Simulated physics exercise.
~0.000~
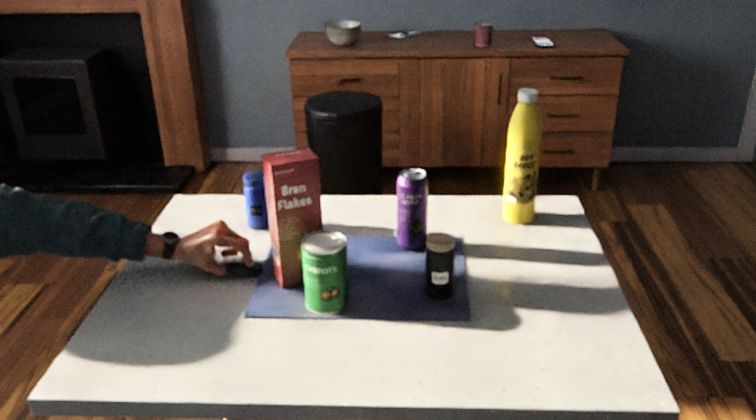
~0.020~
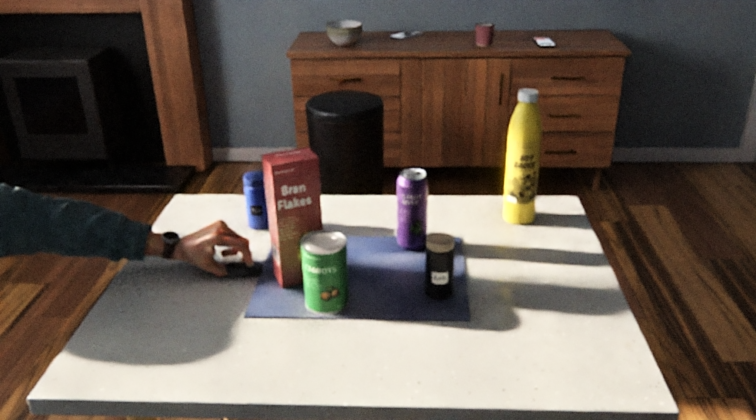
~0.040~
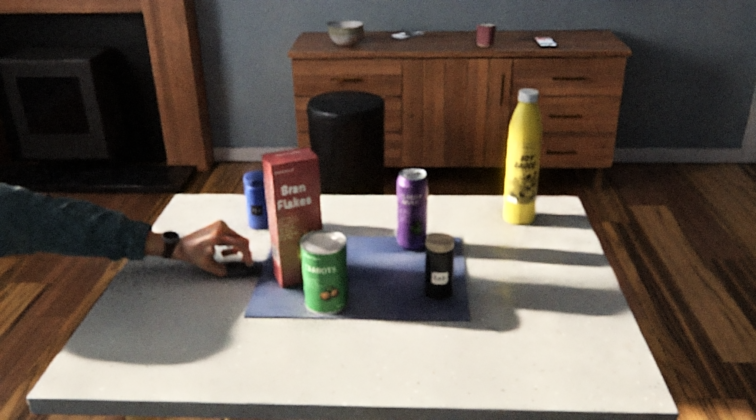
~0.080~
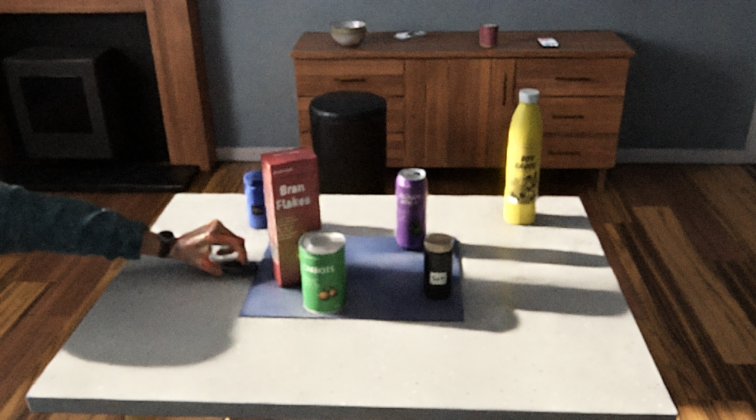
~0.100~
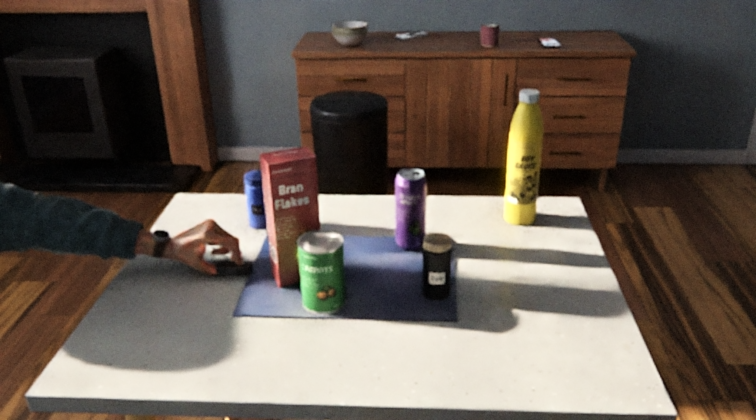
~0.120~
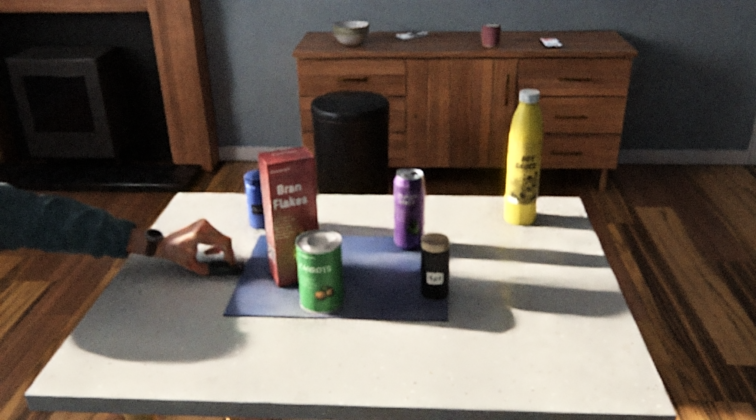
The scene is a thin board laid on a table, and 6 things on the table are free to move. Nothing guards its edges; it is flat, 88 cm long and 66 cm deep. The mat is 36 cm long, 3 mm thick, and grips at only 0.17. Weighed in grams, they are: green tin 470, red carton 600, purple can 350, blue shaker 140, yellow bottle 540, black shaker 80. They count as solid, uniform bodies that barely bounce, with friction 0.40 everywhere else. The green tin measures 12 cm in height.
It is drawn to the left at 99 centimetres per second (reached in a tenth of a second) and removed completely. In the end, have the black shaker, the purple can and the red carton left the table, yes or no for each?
Black shaker - no, purple can - no, red carton - yes.
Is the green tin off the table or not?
When everything stops, the green tin is out of bounds.
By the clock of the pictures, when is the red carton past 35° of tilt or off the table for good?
Around 0.7 s on the clock.
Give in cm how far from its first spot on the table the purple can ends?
The shift is close to 4 cm.
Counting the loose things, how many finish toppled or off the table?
Total: 2.
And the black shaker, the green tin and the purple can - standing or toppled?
In the last frame the black shaker remains up, the green tin does not stay up and the purple can remains up.
By 0.42 s, mat out by 33 cm; red carton 12 cm from its spot near (224, 216); purple can tilted 5° near (386, 210); black shaker 2 cm from its spot near (426, 267).
By 0.82 s, mat out by 72 cm; red carton now off the table; purple can 4 cm from its spot near (389, 211); black shaker 2 cm from its spot near (426, 268).
By 1.22 s, mat out by 81 cm; green tin now off the table; purple can 4 cm from its spot near (389, 212); black shaker 2 cm from its spot near (426, 268).
When it is over (1.8 s), off the table, green tin and red carton; the other 4 within 6 cm of the start. End places, in pixels of the last picture, black shaker near (426, 268), purple can near (389, 212).
